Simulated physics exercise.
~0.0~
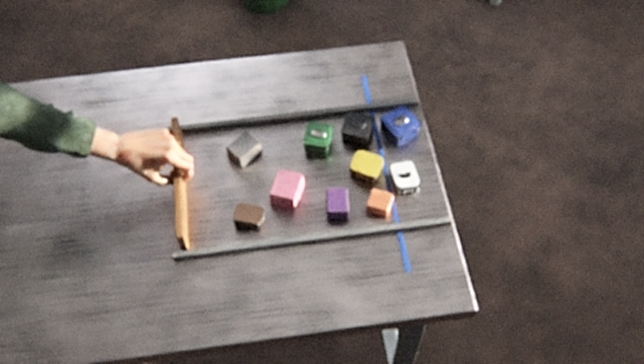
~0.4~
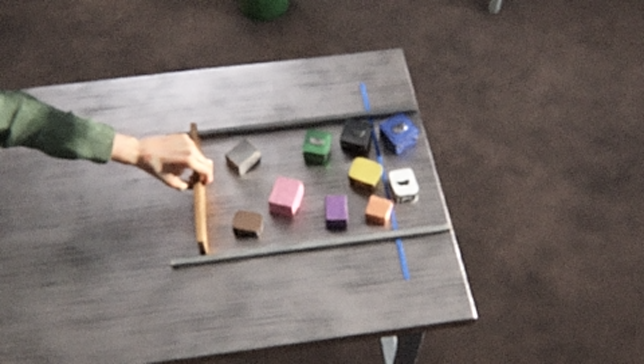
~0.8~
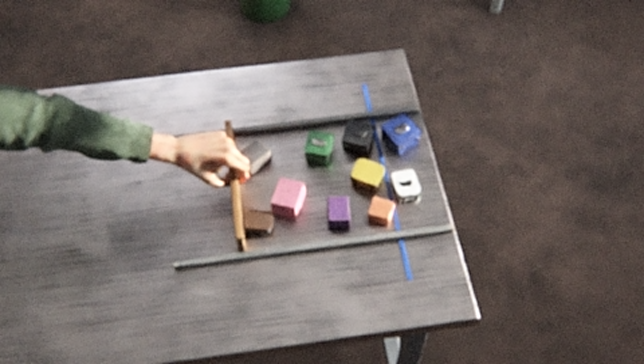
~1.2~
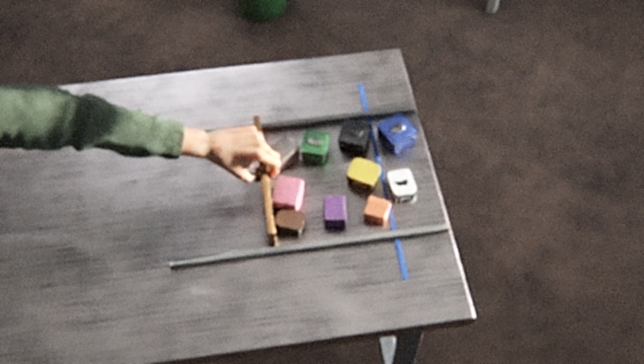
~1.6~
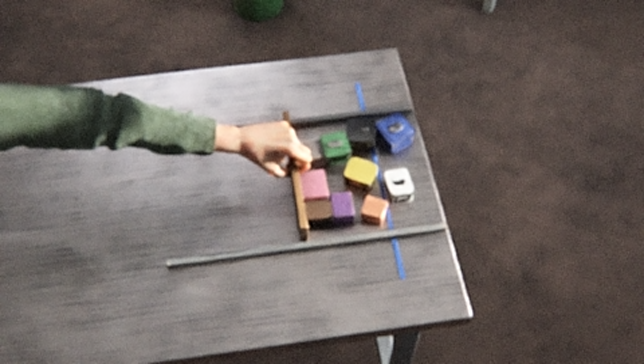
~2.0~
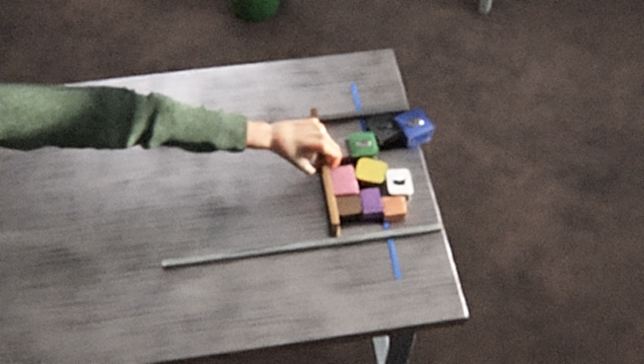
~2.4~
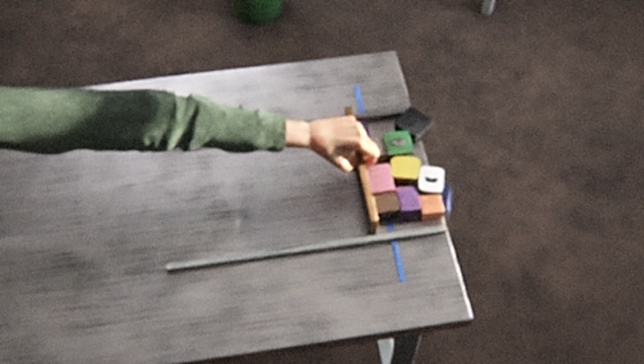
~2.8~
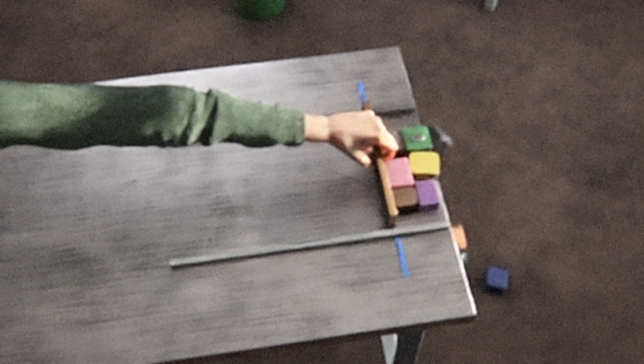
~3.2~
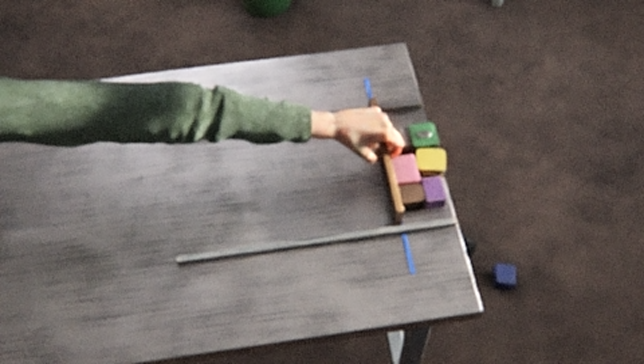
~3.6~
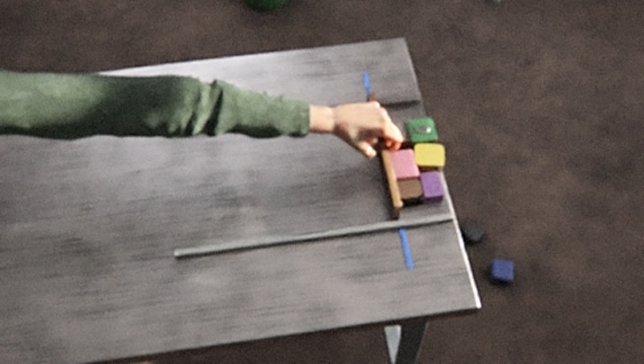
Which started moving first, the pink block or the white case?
The pink block started moving first, as the board pushed the pieces along. The white case stayed still until later, when the bunched pieces were close to the table's end.
